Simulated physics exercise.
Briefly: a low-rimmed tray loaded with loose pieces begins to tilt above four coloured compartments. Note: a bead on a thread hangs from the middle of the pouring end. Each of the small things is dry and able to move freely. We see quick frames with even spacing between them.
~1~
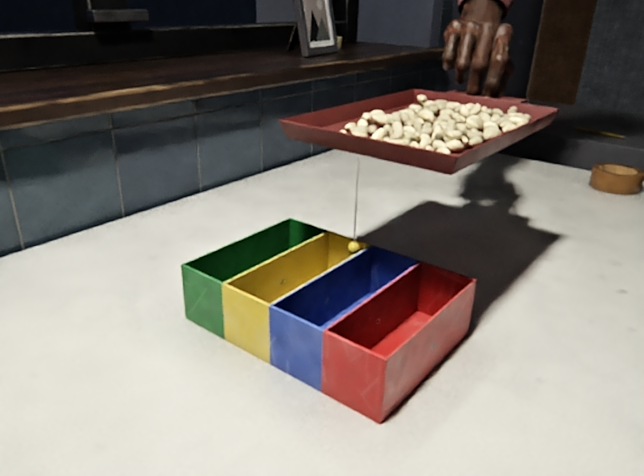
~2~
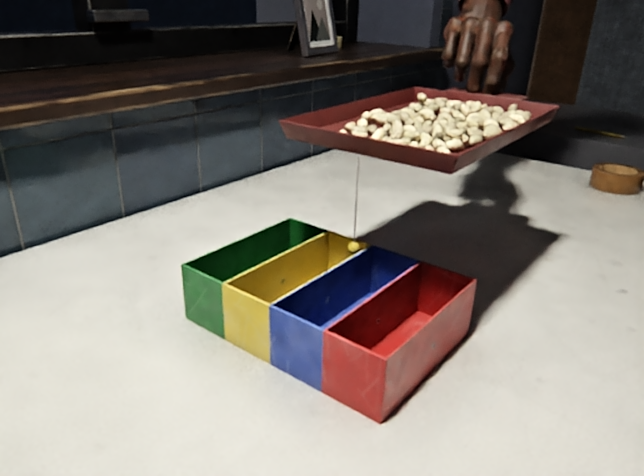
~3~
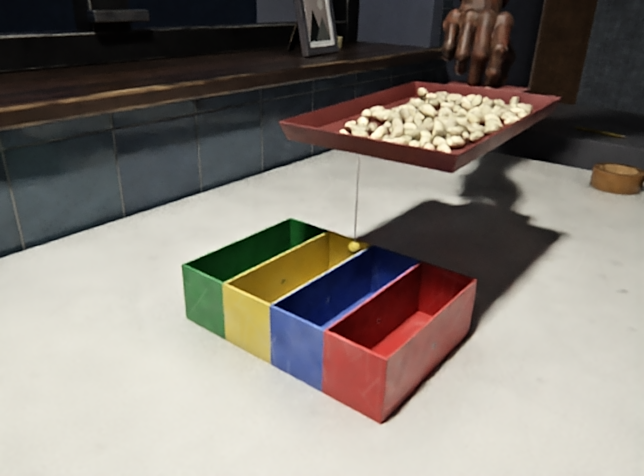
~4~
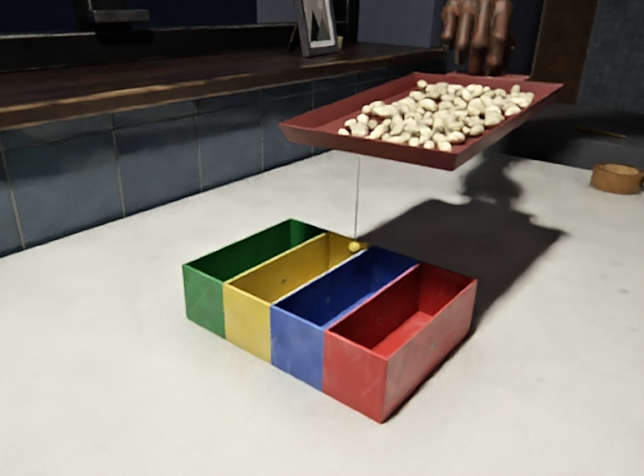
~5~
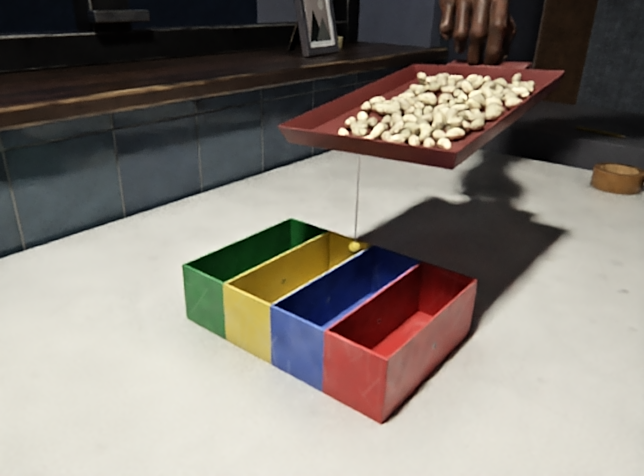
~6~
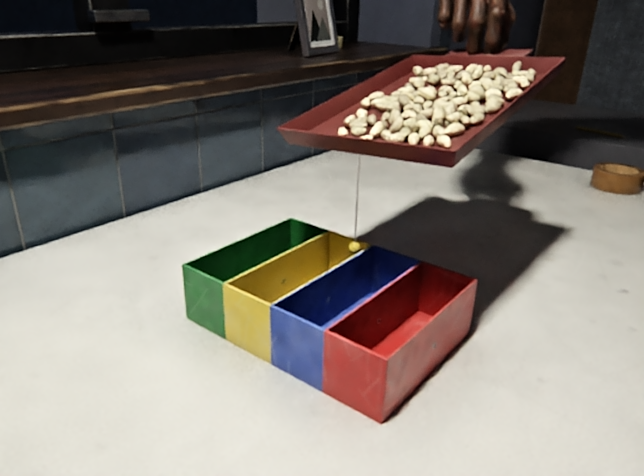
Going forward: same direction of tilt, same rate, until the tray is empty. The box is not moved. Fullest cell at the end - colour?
Green.
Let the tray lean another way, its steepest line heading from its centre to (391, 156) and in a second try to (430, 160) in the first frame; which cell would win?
So the first one goes to the red cell and the second to the red one.
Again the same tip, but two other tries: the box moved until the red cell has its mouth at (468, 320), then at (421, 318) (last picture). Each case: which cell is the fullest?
The answer is the green cell for the first try and green for the second.
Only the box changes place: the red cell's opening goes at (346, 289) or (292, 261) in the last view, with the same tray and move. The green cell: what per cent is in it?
Respectively 0 % and 0 %.
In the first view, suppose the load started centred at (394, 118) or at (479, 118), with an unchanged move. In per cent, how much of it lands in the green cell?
The first gives 50 %, the second 50 %.
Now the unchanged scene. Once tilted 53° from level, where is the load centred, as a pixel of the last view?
Close to (364, 87).
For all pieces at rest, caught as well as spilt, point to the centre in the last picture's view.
Around (257, 304).
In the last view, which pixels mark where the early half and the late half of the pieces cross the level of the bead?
It passes near (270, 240) first and then near (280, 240).
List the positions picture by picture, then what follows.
The first picture shows corners of the pouring end at (287, 120) and (453, 153), level; middle of the load at (441, 127), white beans; bead on its thread at (354, 248); green cell at (203, 296); yellow cell at (247, 318); blue cell at (296, 342); red cell at (353, 370).
The second picture shows corners of the pouring end at (287, 120) and (453, 153), level; middle of the load at (441, 125).
The third picture shows corners of the pouring end at (287, 121) and (453, 152), tipped barely, lowest at the left corner; middle of the load at (442, 121).
The fourth picture shows corners of the pouring end at (287, 123) and (453, 150), tipped a little, lowest at the left corner; middle of the load at (442, 115).
The fifth picture shows corners of the pouring end at (286, 125) and (452, 148), tipped a little, lowest at the left corner; middle of the load at (442, 109).
The sixth picture shows corners of the pouring end at (286, 126) and (452, 147), tipped a little, lowest at the left corner; middle of the load at (442, 103); green cell at (204, 296); yellow cell at (248, 318); blue cell at (297, 342); red cell at (354, 370).
Soon after the last picture, tray tipped steeply; nearly all on the tray; a stray few in the yellow cell; a stray few in the green cell.
A little later, tray tipped right over; most on the tray; a small part in the green cell; a stray few in the yellow cell; about a quarter falling or outside the box.
Later still, tray tipped past a quarter turn; about half in the green cell; about a quarter in the yellow cell; a small part in the blue cell; a small part falling or outside the box.
At rest, tray tipped past a quarter turn; about half in the green cell; about a quarter in the yellow cell; a small part in the blue cell; none in the red cell; a small part outside the box.
